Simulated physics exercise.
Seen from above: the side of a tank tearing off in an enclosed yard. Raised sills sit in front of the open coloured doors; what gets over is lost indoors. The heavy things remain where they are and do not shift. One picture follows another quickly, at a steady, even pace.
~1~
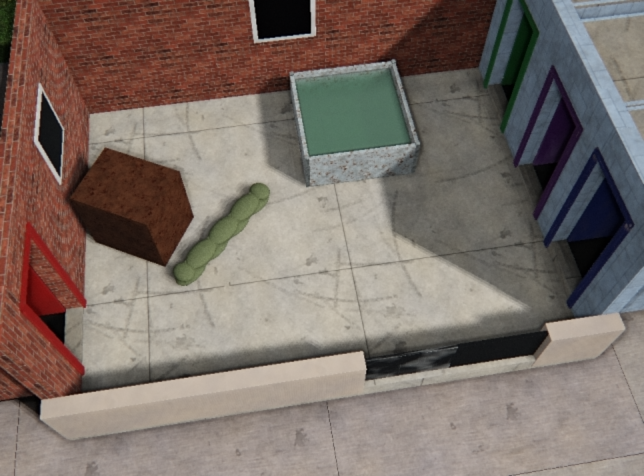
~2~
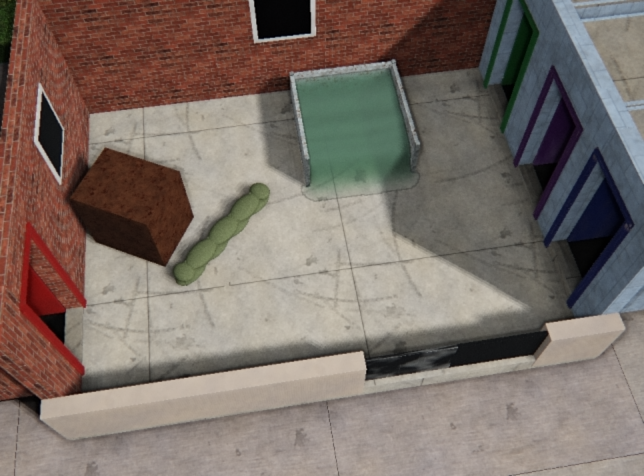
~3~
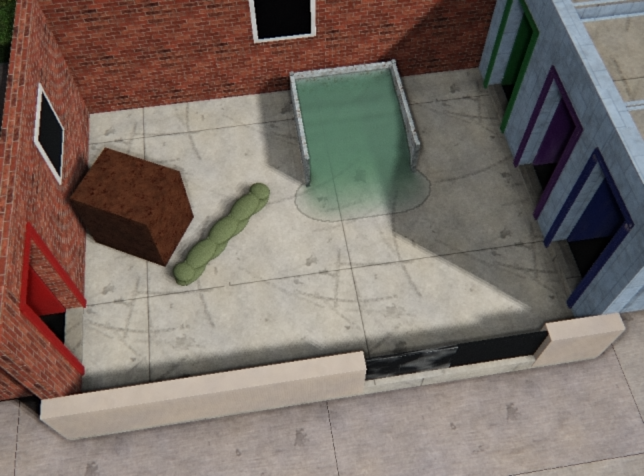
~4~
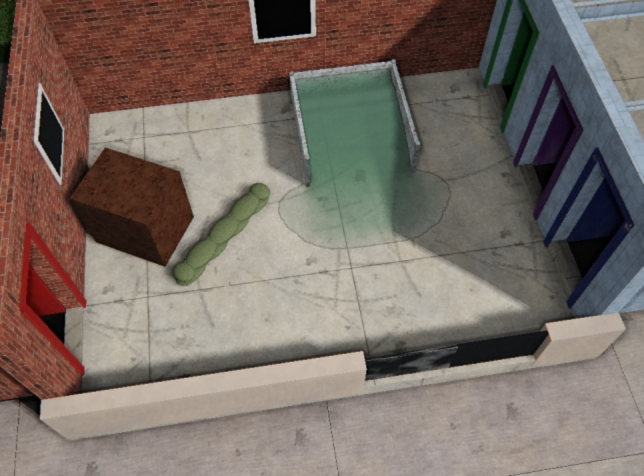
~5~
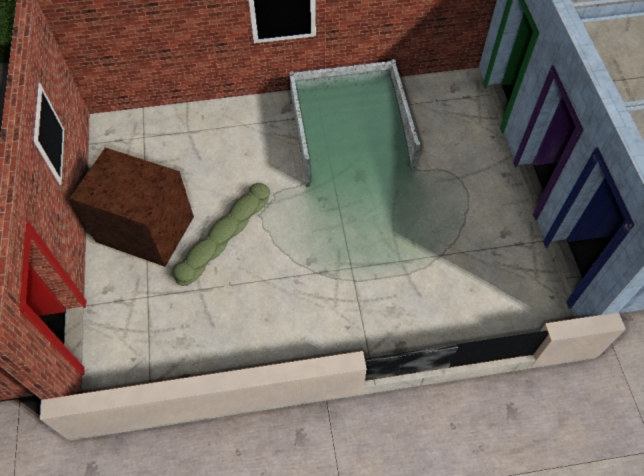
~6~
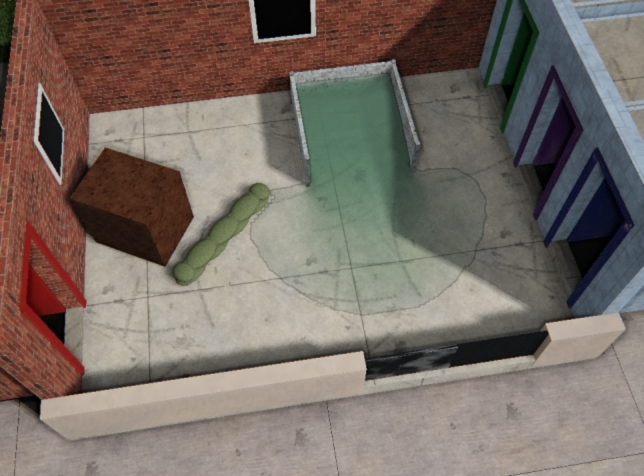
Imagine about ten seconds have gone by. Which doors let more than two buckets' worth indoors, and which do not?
In order: The blue door ends up within two buckets, the purple door ends up within two buckets, the red door ends up over two buckets, the green door ends up within two buckets.
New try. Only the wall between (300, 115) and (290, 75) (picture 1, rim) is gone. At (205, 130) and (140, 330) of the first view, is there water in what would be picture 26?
Taking the two points in order, the first is waterlogged and the second is waterlogged.
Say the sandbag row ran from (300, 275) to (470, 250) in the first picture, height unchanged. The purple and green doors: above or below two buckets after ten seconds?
I'd say purple goes past the limit and green falls under the limit.
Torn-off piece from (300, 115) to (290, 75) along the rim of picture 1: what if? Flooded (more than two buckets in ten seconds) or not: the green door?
As it turns out, green falls below the cutoff.
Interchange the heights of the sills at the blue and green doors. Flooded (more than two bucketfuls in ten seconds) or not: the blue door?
Result, blue door: Ends up above.
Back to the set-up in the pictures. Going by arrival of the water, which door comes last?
Looks like the door marked green.
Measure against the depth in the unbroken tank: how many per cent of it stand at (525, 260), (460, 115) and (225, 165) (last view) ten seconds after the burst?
About 6, 12, 4 %.
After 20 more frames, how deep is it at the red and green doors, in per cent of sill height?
Some 220 percent and then some 0 percent.
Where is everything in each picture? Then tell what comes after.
The first frame shows the open tank at (352, 111) is whole and still.
In the second frame, water pours out at (361, 170) and has run to (305, 188).
In the third frame, water pours out at (361, 171) and has run to (304, 207).
In the fourth frame, the front is at (296, 227), out from the gap at (361, 171).
In the fifth frame, the front is at (424, 262), out from the gap at (361, 172).
In the sixth frame, the front is at (360, 309), out from the gap at (361, 172).
A moment on, water covers 40 % of the floor; the blue door not reached, the purple door not reached, the red door not reached, the green door not reached.
Next, water covers 45 % of the floor; the blue door wet at the sill, nothing in, the purple door wet at the sill, nothing in, the red door not reached, the green door not reached.
Then, water covers 50 % of the floor; the blue door under two buckets in, the purple door wet at the sill, nothing in, the red door under two buckets in, the green door not reached.
Later, water covers 75 % of the floor; the blue door under two buckets in, the purple door wet at the sill, nothing in, the red door over two buckets in, the green door wet at the sill, nothing in.
In the end, water covers 95 % of the floor; the blue door under two buckets in, the purple door wet at the sill, nothing in, the red door far over two buckets in, the green door under two buckets in.
